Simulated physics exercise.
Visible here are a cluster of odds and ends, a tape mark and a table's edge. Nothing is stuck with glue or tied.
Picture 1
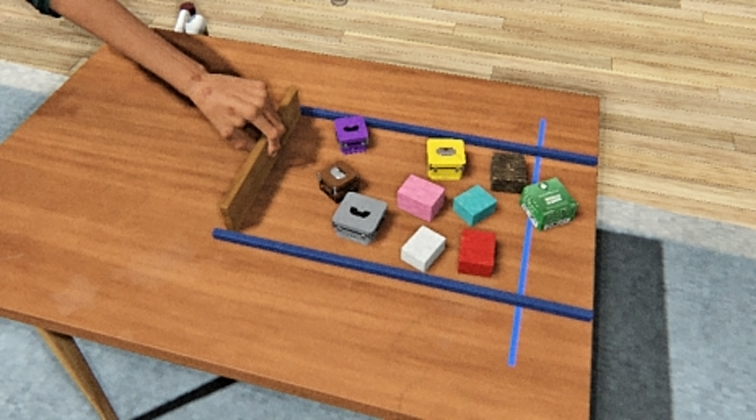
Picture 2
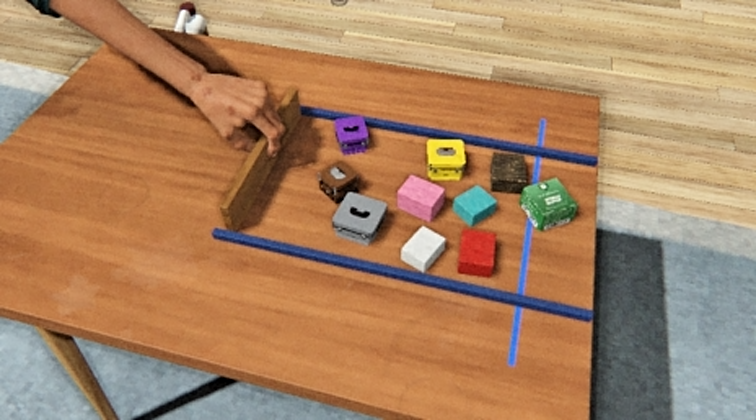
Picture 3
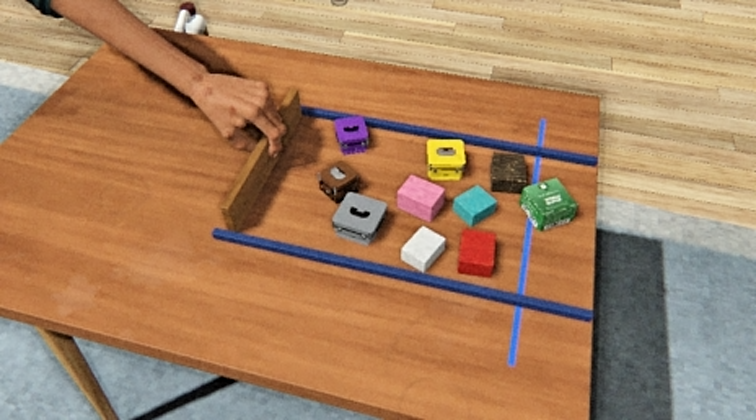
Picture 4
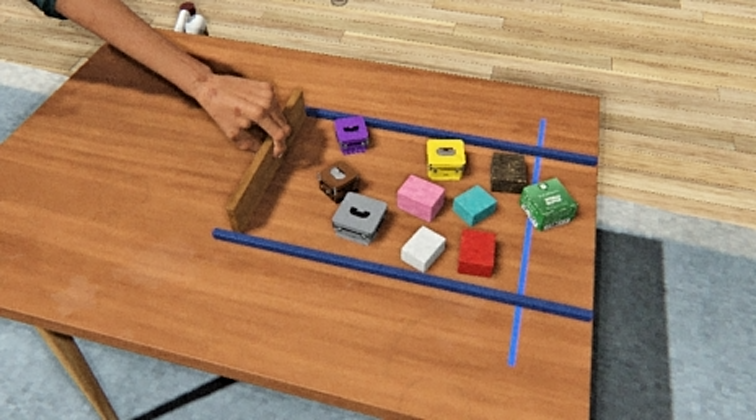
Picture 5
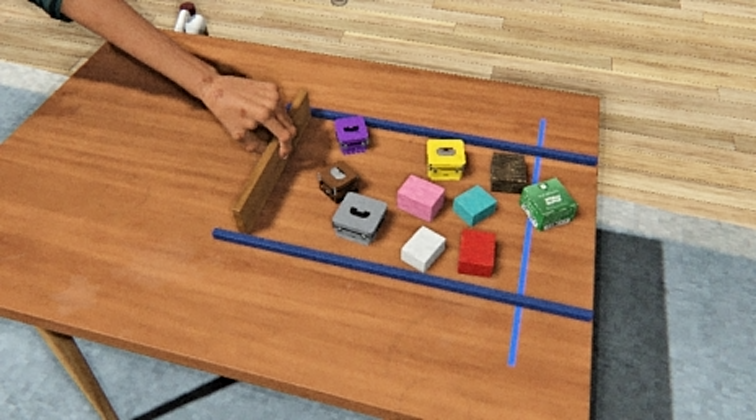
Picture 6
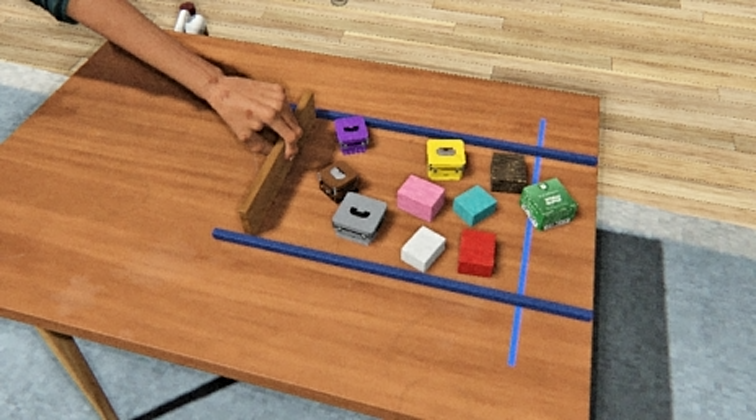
A hand reaches in from the upper left over a wooden table on a pale plank floor, seen from above at an angle. It grips an upright wooden board between two dark blue rails, left of scattered purple, brown, grey, yellow, pink, teal, white, red and black items, with a green box by a blue tape line at right. The hand slides the board slightly rightward, while the items and camera stay still.
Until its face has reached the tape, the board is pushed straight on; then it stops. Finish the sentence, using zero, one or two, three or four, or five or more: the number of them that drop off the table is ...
The number that drop off the table is three or four.
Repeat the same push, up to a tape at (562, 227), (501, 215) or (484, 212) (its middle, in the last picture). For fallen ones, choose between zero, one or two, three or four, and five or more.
Taking the three places in turn, it would be 5 or more; either one or two; either one or two.
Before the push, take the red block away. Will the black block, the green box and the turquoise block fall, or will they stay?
Black block - gone; green box - gone; turquoise block - gone.
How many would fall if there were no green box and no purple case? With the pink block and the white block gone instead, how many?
2 in the first try, 2 in the second.
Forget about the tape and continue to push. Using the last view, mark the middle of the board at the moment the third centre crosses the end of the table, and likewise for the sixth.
(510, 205) and (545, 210).
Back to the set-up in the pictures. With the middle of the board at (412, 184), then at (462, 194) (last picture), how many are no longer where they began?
At that stage 8; at the next, 10.
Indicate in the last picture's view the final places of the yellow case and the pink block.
You'll see the yellow case at (587, 188), with the pink block at (583, 230).
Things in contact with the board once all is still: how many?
The answer is 3.
A little later, none off yet; green box at rest near (548, 204); black block at rest near (508, 173); red block at rest near (477, 253).
When it is over, the number that fall off is three or four; down, turquoise block, red block, black block and green box.
